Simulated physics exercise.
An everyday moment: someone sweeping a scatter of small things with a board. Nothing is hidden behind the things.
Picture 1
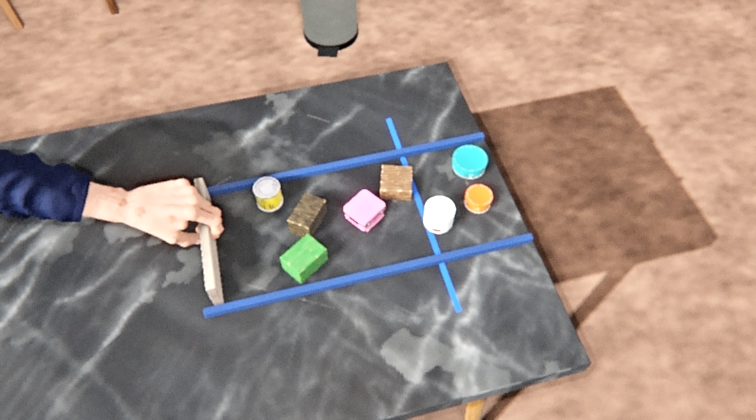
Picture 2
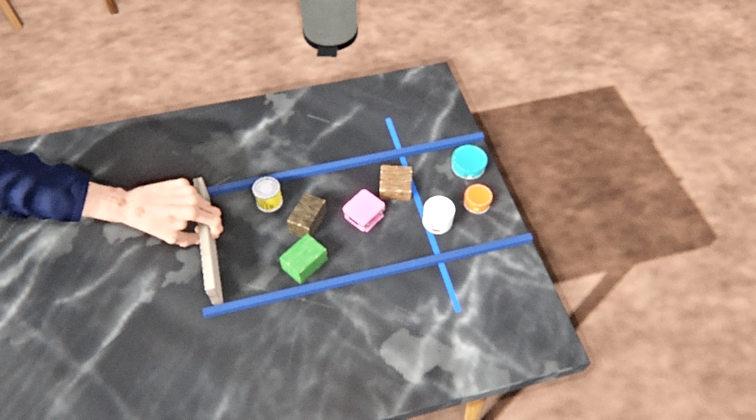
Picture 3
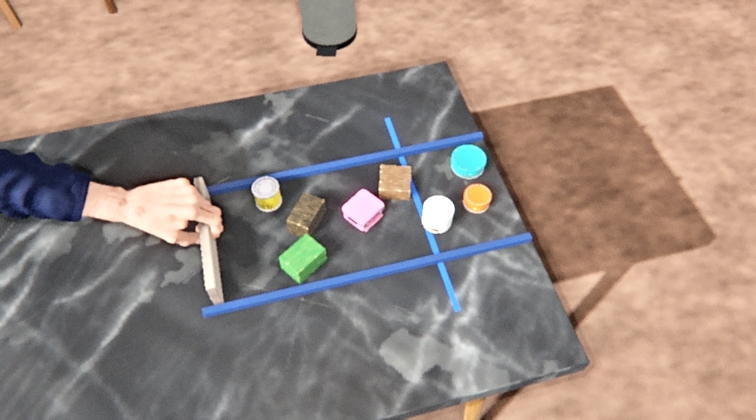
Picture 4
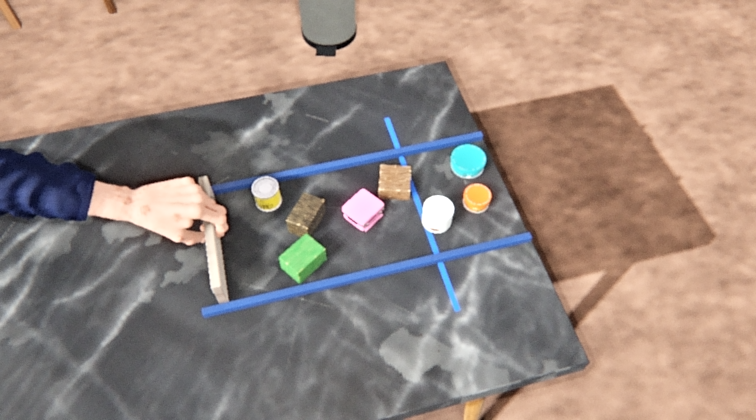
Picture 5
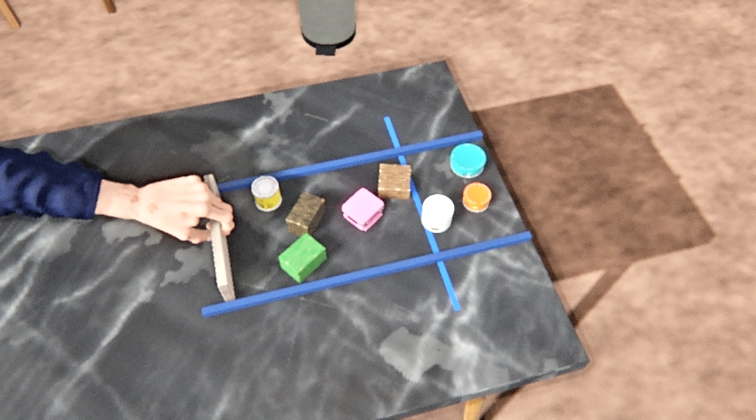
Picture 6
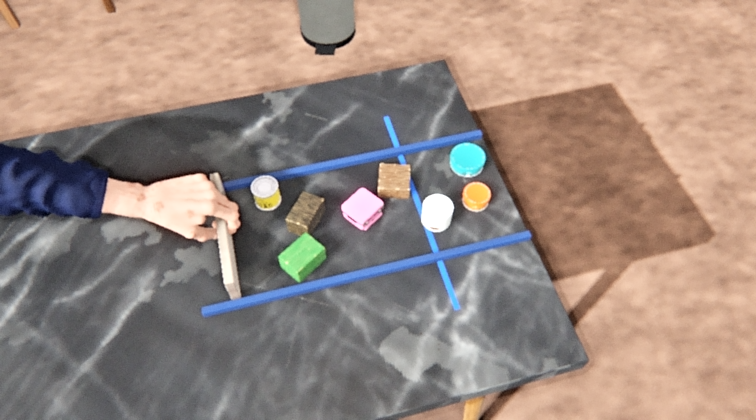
A hand in a dark blue sleeve holding a board upright, then sliding it slightly right toward still blocks and small pots.
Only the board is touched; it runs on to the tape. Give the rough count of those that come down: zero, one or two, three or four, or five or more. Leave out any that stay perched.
As it turns out, the number that fall off is zero.
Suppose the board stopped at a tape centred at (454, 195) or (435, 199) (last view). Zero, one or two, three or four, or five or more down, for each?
Taking them in turn, either one or two; none at all.
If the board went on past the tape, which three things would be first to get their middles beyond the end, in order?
They are the turquoise pot, the white tub, the orange tin.
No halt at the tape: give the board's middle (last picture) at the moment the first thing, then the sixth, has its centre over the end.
At (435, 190) for the first, at (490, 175) for the sixth.
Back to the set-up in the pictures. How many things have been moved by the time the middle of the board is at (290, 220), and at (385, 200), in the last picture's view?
The counts are 3 and 6.
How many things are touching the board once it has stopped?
It touches 4.
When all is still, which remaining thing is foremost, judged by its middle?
That is the turquoise pot.
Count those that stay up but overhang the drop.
Overhanging: 0.
Early on, none off yet; turquoise pot at rest near (467, 161); orange tin at rest near (476, 197); white tub at rest near (437, 213).
A while later, none off yet; turquoise pot at rest near (467, 161); orange tin at rest near (476, 197); white tub travelled a little near (448, 218).
Finally, the number that fall off is zero.
